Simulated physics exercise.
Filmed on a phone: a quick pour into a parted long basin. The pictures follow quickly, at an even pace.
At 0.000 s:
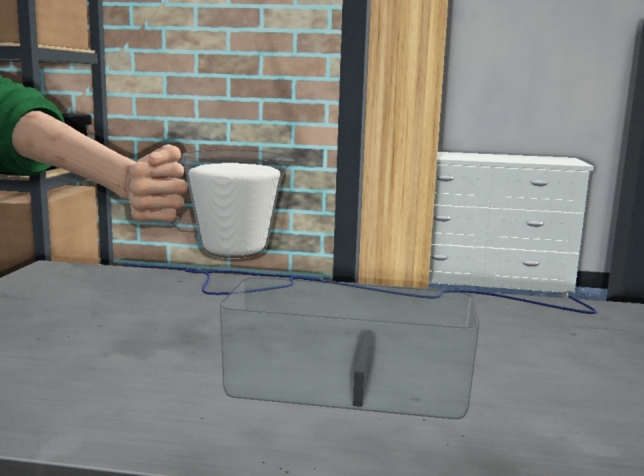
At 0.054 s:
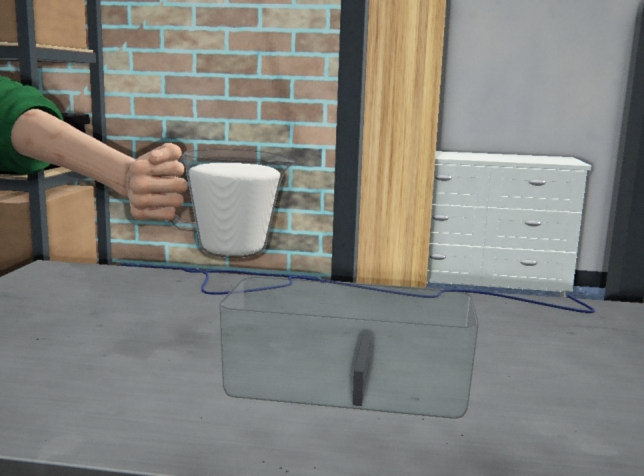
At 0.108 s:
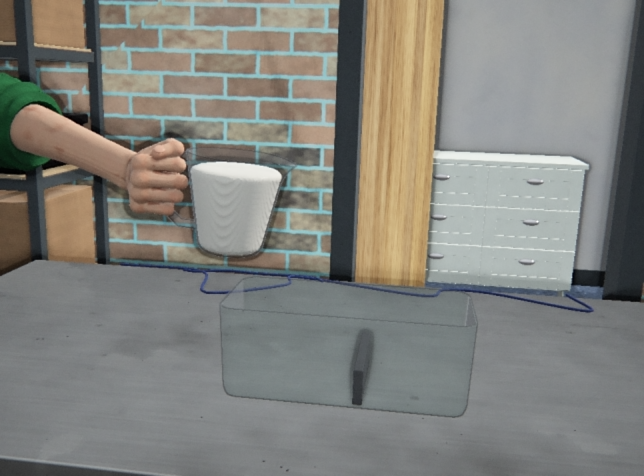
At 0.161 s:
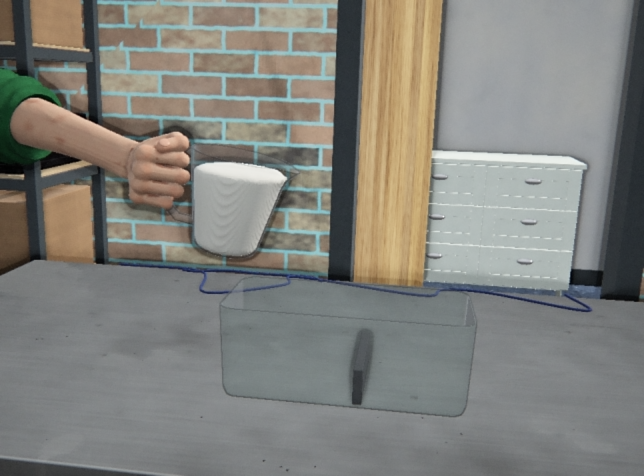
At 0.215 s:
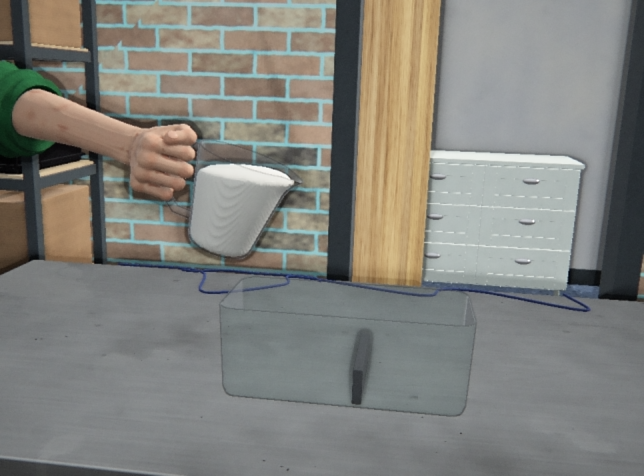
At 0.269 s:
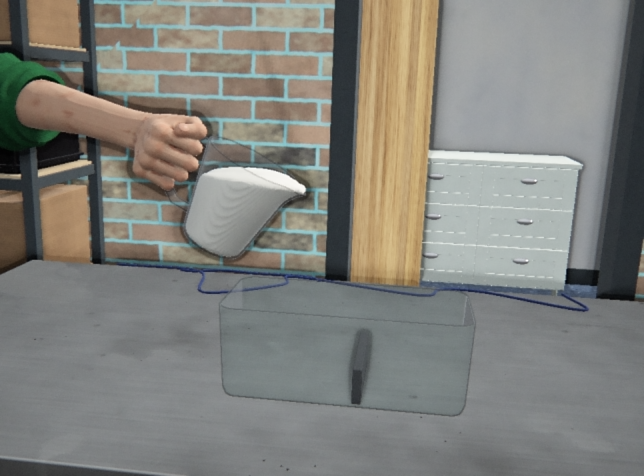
A white cup of milk, held by a hand in a green sleeve, stayed almost upright at first, then tilted steadily further to the right above a clear, divided basin on a grey table.
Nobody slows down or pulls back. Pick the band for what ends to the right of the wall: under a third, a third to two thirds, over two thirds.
In the end under a third is right of the wall.
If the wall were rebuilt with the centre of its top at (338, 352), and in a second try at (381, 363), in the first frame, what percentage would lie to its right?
In turn 55 and 10 in a hundred.
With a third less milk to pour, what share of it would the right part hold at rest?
It comes to 5 per cent or so.
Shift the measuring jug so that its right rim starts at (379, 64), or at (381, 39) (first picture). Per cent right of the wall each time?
In turn 55 and 45 in a hundred.
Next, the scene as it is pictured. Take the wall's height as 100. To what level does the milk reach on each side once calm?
The left part 70 per cent, the right part 10.
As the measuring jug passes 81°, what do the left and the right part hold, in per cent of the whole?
Left about 20, right about 5.
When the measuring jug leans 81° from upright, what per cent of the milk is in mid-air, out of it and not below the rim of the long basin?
Some 20 per cent.
A moment on, the measuring jug is tipped on its side and 58 per cent is still to pour, 18 is left of the wall and 3 right of it.
Next, the measuring jug is tipped on its side and 18 per cent is still to pour, 65 is left of the wall and 5 right of it.
Then the measuring jug is tipped on its side and 3 per cent is still to pour, 86 is left of the wall and 6 right of it.
Later the measuring jug is tipped on its side and 0 per cent is still to pour, 90 is left of the wall and 7 right of it.
Finally, 90 per cent lies left of the wall, 8 right of it and 2 outside.
